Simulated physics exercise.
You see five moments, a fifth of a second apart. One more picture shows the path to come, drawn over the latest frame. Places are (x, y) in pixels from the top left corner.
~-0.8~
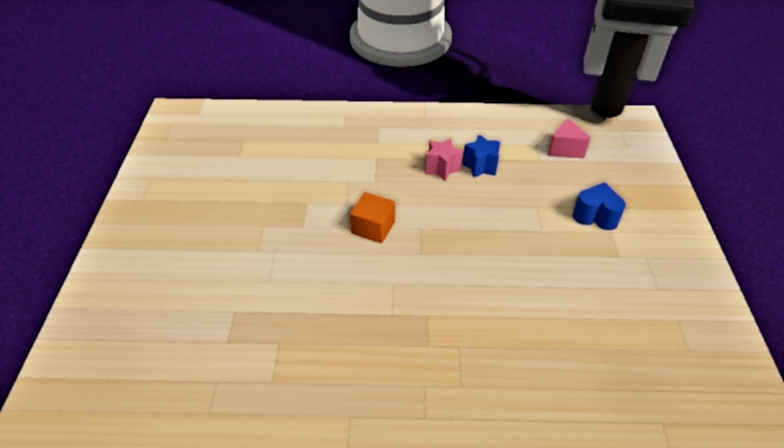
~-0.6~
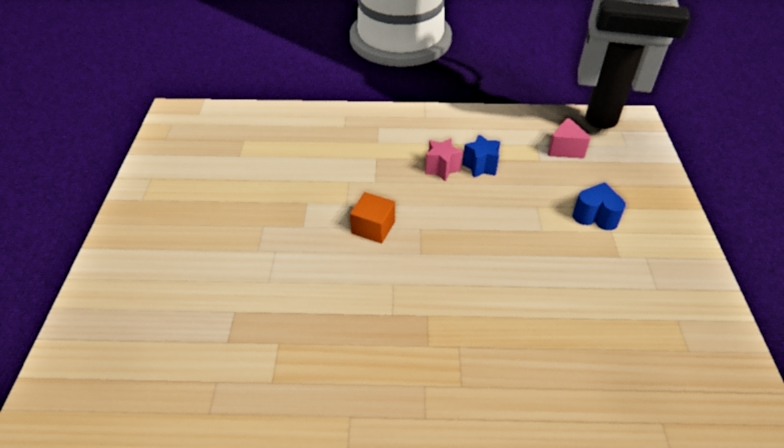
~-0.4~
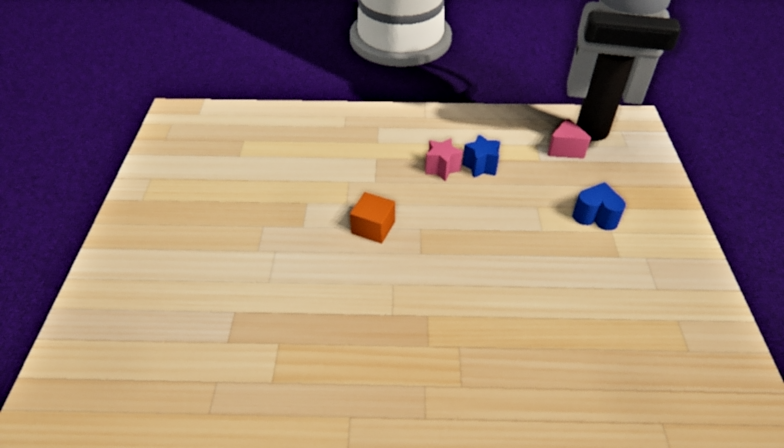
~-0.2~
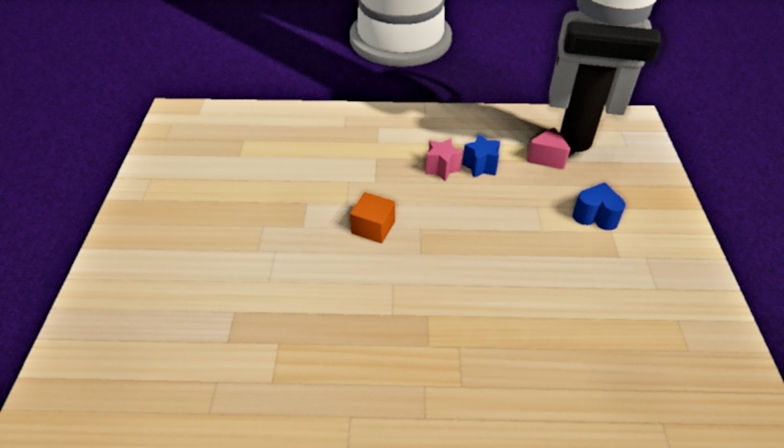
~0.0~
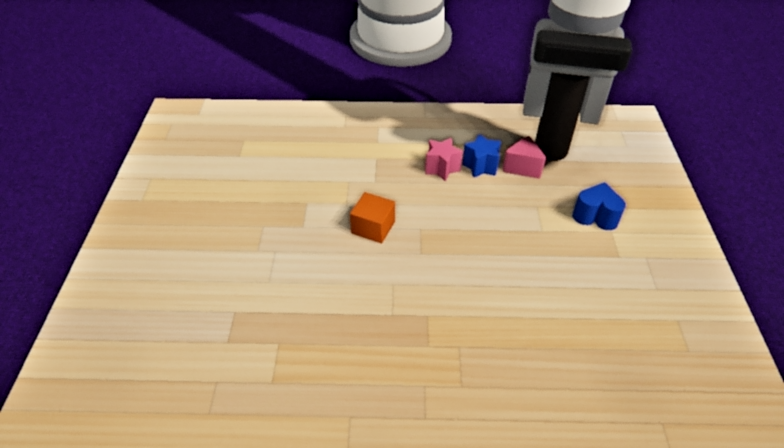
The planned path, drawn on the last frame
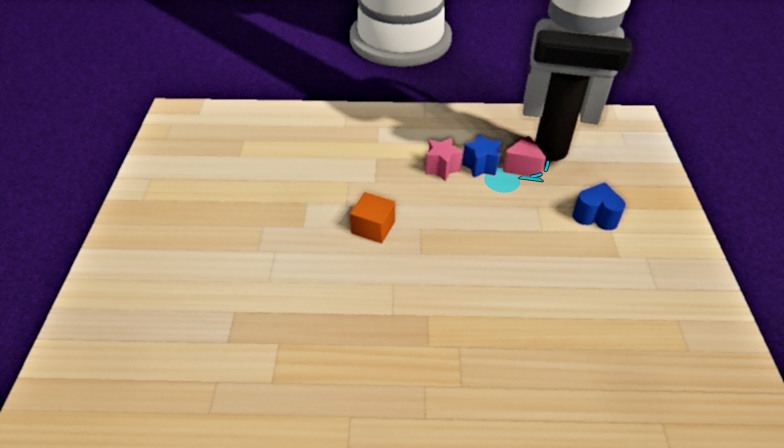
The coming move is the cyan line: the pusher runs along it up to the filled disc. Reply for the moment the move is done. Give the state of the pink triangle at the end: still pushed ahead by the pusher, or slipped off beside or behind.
The pusher will still be pushing it.
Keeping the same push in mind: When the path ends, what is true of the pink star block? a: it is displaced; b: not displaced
The answer is a.
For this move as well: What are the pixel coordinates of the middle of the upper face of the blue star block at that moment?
Its top middle will sit at (463, 143).
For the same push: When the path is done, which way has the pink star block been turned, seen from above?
From overhead, the rotation is counterclockwise.
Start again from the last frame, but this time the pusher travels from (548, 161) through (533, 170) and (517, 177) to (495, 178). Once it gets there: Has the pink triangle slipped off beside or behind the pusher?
I believe not.
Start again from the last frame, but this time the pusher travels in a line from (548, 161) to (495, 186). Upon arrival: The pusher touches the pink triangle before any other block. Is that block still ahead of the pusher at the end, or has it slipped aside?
In the end it is ahead.
The line goes from (548, 161) through (542, 174) and (523, 178) to (502, 180).
The first path, step by step. Halfway along, pusher (535, 167); blue star block (476, 146), turned 30° clockwise; pink triangle (507, 156), turned 20° clockwise.
At the end, pusher (504, 170); pink star block (431, 145), turned 35° anticlockwise; blue star block (463, 143), turned 55° clockwise; pink triangle (475, 161), turned 20° clockwise; blue heart-shaped block unmoved.
